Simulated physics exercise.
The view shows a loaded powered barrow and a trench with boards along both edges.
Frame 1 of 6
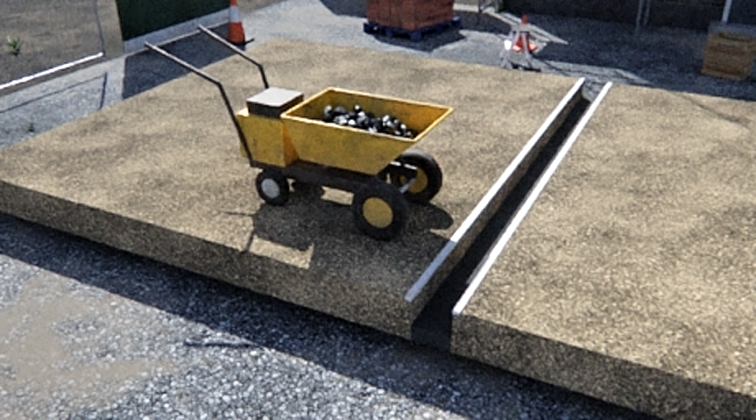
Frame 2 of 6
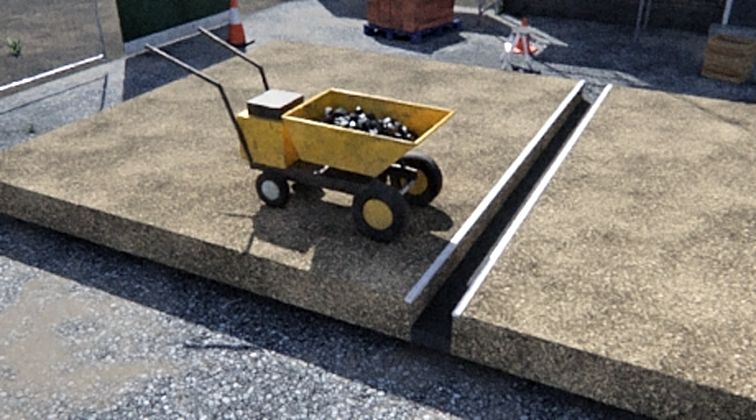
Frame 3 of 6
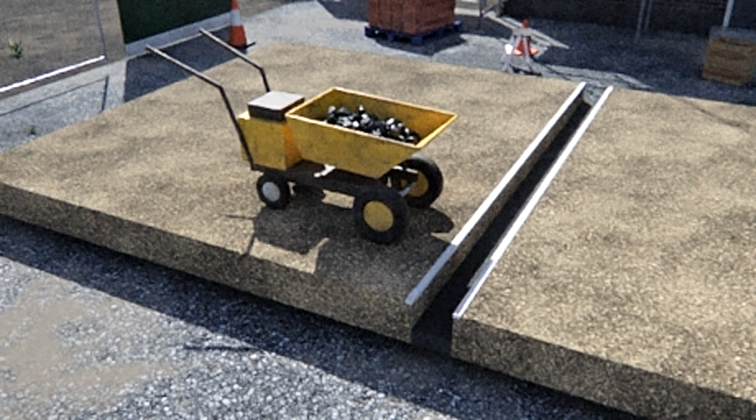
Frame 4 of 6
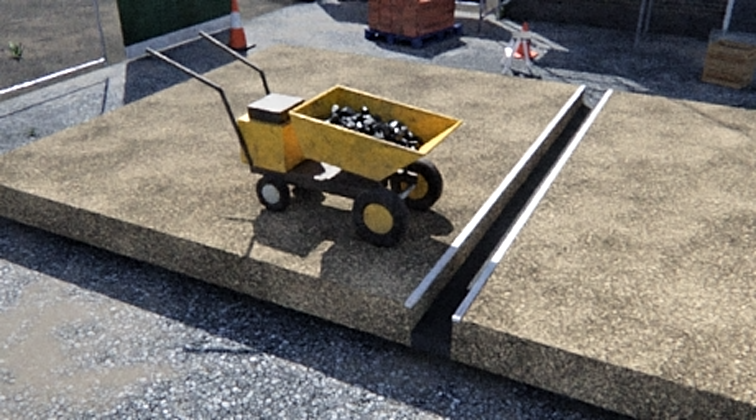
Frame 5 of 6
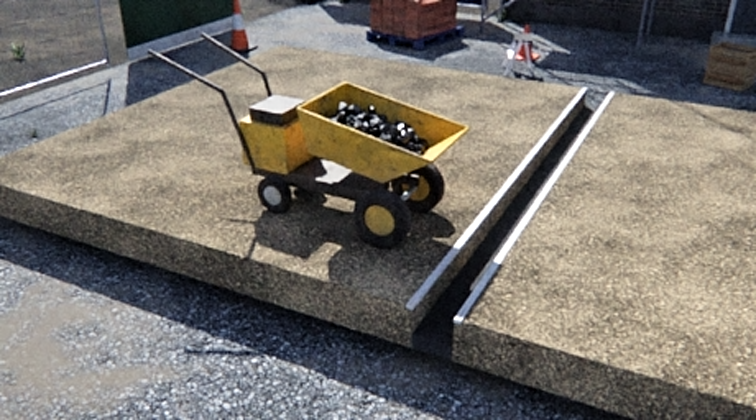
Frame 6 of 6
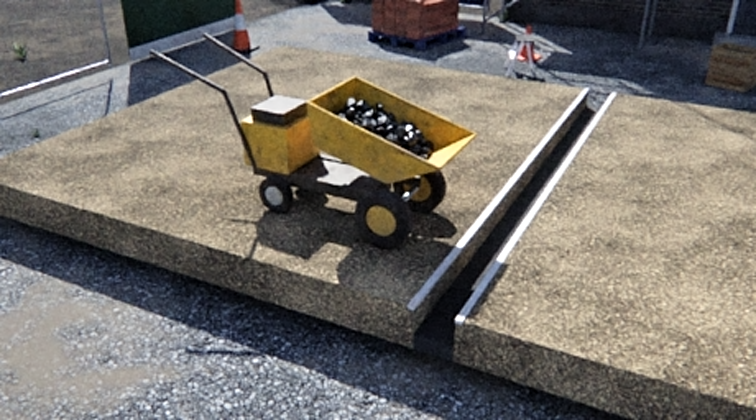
The video shows a yellow powered barrow loaded with dark lumps of coal standing on a raised slab beside a narrow trench edged with boards. Its skip, level at first, gradually tilts forward toward the right, its lip lowering.
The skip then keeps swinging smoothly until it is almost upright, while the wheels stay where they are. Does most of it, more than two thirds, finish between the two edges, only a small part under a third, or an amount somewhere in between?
An amount in between, a third to two thirds, finishes between the edges.
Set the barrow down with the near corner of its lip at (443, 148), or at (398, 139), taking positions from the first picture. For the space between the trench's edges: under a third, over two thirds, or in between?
Under a third; over two thirds.
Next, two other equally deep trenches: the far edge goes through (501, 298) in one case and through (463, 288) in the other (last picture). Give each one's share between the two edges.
The share would be 90 % first and 10 % second.
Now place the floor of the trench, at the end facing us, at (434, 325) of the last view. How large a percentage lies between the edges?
It works out to some 30 per cent.
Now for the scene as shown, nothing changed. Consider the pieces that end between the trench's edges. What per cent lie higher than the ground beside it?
The answer is close to 10 per cent.
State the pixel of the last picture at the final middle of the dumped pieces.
Roughly at (496, 258), give or take.
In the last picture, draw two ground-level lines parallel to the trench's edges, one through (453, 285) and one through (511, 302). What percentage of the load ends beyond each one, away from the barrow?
That's 70 per cent for the first and 20 per cent for the second.
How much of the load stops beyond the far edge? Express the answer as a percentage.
About 30 %.
Soon, skip tipped steeply; all in the skip.
A while on, skip tipped right over; about two thirds in the skip; about a quarter in or heaped over the trench; a small part beyond it.
Towards the end, skip tipped right over; a small part in the skip; about half in or heaped over the trench; about a third beyond it.
Finally, skip tipped right over; a small part in the skip; about half in or heaped over the trench; about a third beyond it.
